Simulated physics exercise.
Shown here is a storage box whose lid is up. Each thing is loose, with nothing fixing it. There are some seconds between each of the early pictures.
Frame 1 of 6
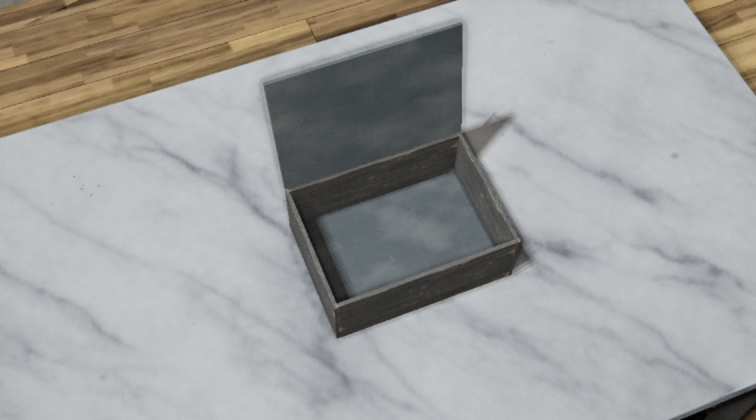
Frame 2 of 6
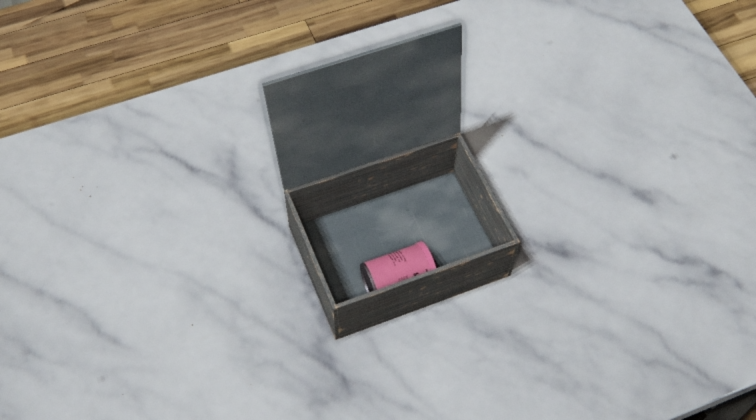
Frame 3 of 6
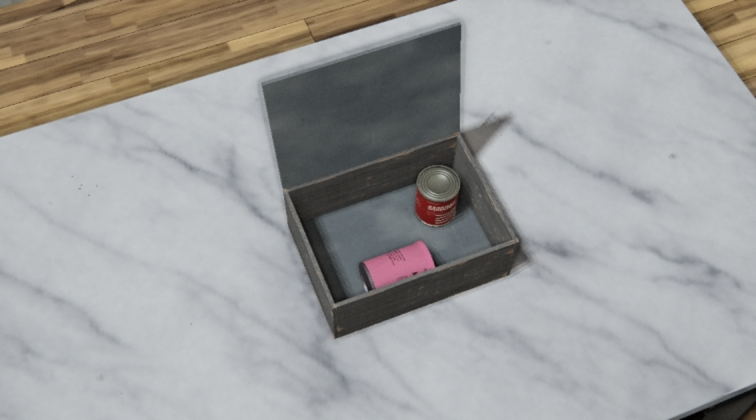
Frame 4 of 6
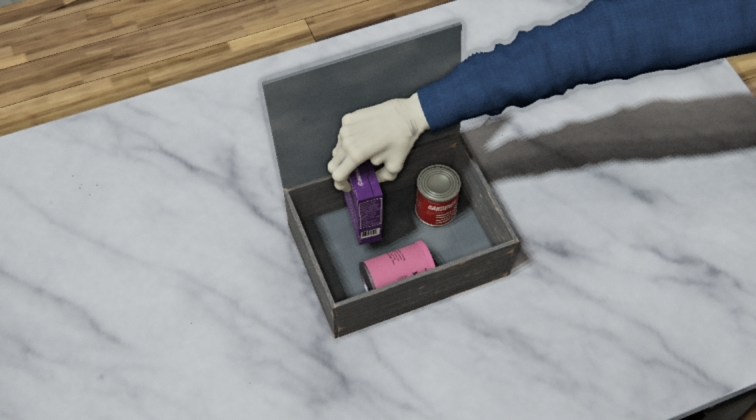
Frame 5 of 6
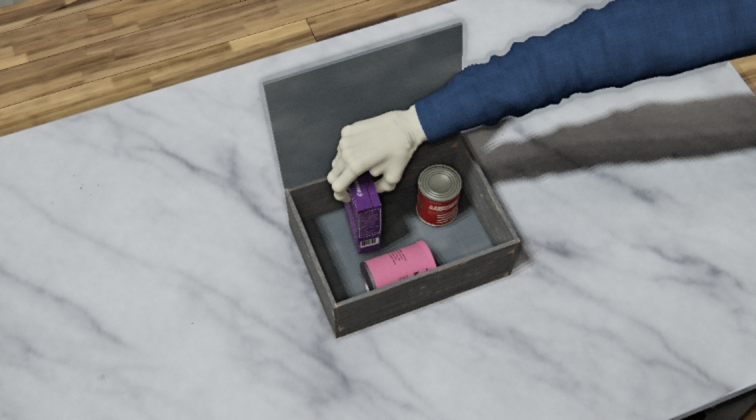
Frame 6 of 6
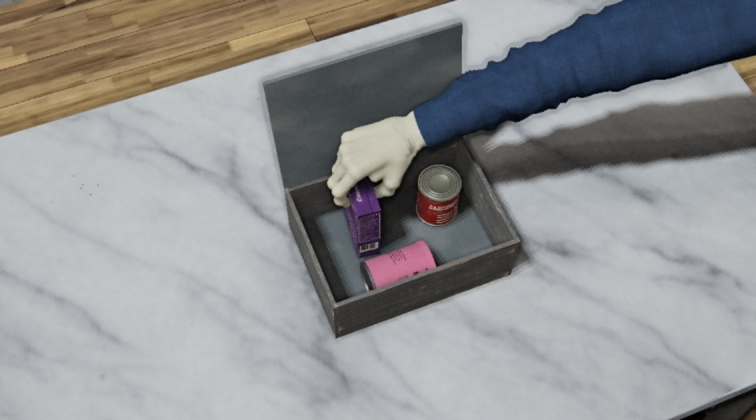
On a marble counter, an open box holding a pink can, then a red tin, as a gloved hand lowers in a purple packet.
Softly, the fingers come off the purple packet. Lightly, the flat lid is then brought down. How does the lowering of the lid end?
The lid is stopped partway open.
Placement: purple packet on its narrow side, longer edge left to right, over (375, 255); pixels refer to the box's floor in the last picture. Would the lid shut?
Result: Lid drops fully.
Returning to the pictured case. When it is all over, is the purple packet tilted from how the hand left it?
Observation: The purple packet keeps the set orientation.
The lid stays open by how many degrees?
The lid sits around 40° above the rim.
Then, 1.20 s after the last picture, lid starting down.
Then, 1.80 s after the last picture, lid 57° above the rim.
Then, 3.80 s after the last picture, lid 44° above the rim; purple packet slid a little near (367, 223).
At rest, lid 42° above the rim; all 3 in place. Seen from the same camera at the end, purple packet near (368, 224).
